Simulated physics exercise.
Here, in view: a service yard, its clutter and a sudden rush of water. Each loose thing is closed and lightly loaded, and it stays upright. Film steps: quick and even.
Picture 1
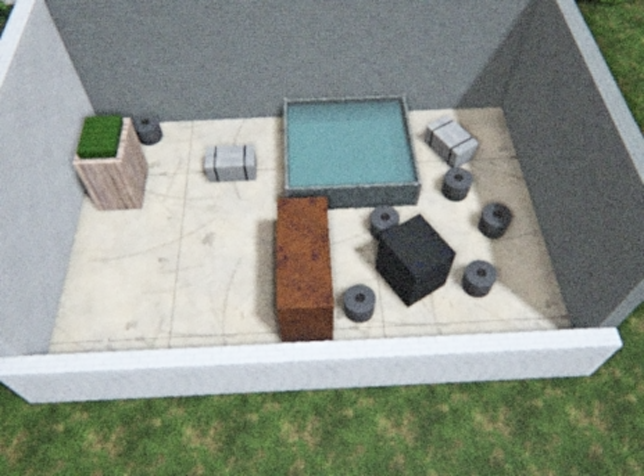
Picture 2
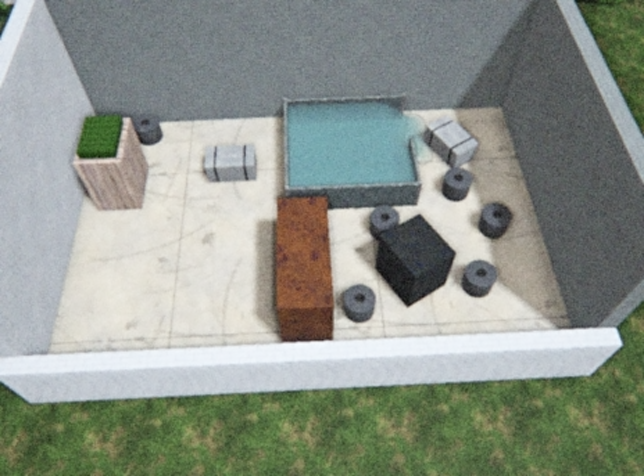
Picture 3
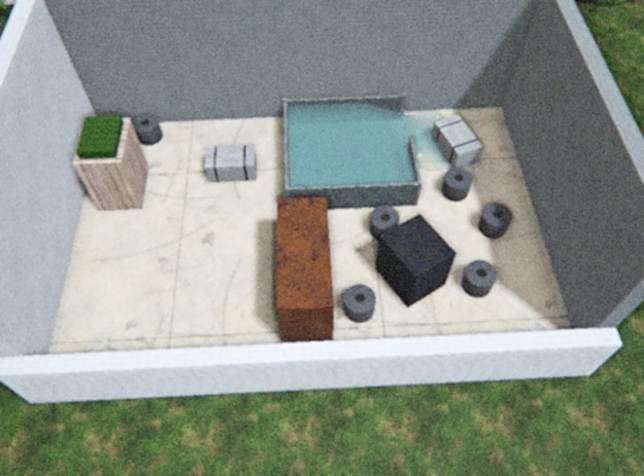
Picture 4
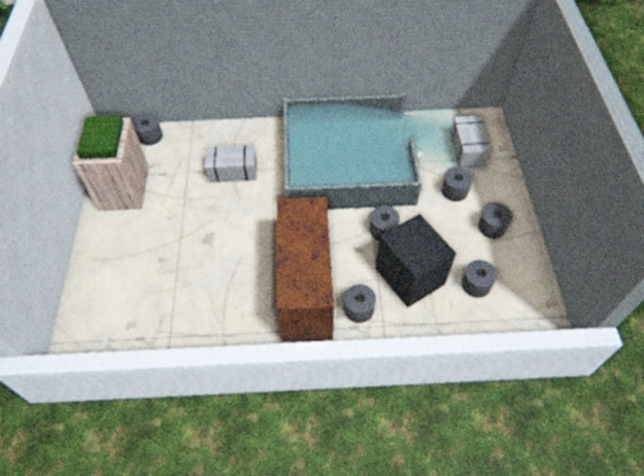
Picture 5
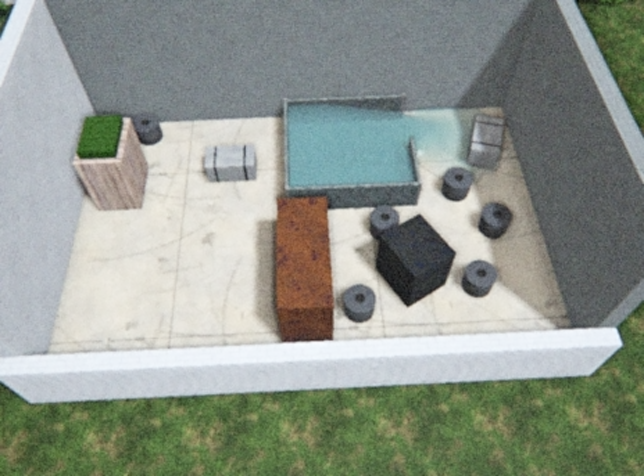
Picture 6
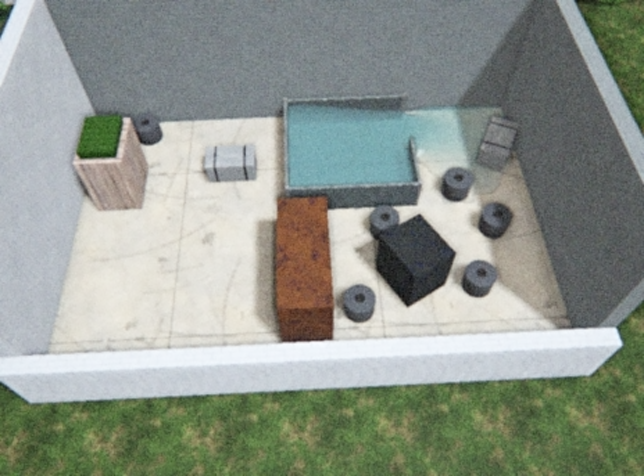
A walled yard with a pale, cracked floor and grass outside is seen from high above its low white front wall by a still camera. A raised pool of blue-green water stands at the back, with a grey trunk on either side, a grass-topped block at left, and a rusty block, a black cube and dark cylinders nearer. Water bursts through the pool's right side and pushes the right-hand trunk, turning, rightward across the floor.
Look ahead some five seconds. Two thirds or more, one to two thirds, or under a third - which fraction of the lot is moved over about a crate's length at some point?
Band-wise it's the middle band, a third to two thirds.
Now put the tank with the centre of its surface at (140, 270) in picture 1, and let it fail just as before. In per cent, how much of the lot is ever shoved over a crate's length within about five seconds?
Roughly 10 in a hundred.
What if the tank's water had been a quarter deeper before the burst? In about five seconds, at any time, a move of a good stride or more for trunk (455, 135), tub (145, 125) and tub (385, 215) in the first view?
Object 1: Passed the mark. Object 2: Stayed below the mark. Object 3: Stayed below the mark.
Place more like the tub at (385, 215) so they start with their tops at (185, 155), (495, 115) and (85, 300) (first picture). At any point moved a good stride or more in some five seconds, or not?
Stays put, shoved clear, stays put.
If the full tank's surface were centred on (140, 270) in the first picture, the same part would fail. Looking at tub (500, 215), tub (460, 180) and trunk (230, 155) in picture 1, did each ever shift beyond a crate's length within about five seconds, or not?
Well, the first one didn't get far, the second didn't get far, and the third didn't get far.
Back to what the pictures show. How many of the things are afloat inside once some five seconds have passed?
I count 2.
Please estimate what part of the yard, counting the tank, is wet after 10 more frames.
About 25 percent.
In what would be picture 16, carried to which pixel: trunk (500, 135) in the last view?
About (507, 184).
A moment on, 1 of 8 are well off their spots; 1 afloat.
Next, 1 of 8 are well off their spots; 1 afloat.
Later, 2 of 8 are well off their spots; 1 afloat.
In the end, 3 of 8 are well off their spots, and 3 have been at some point; 2 afloat.
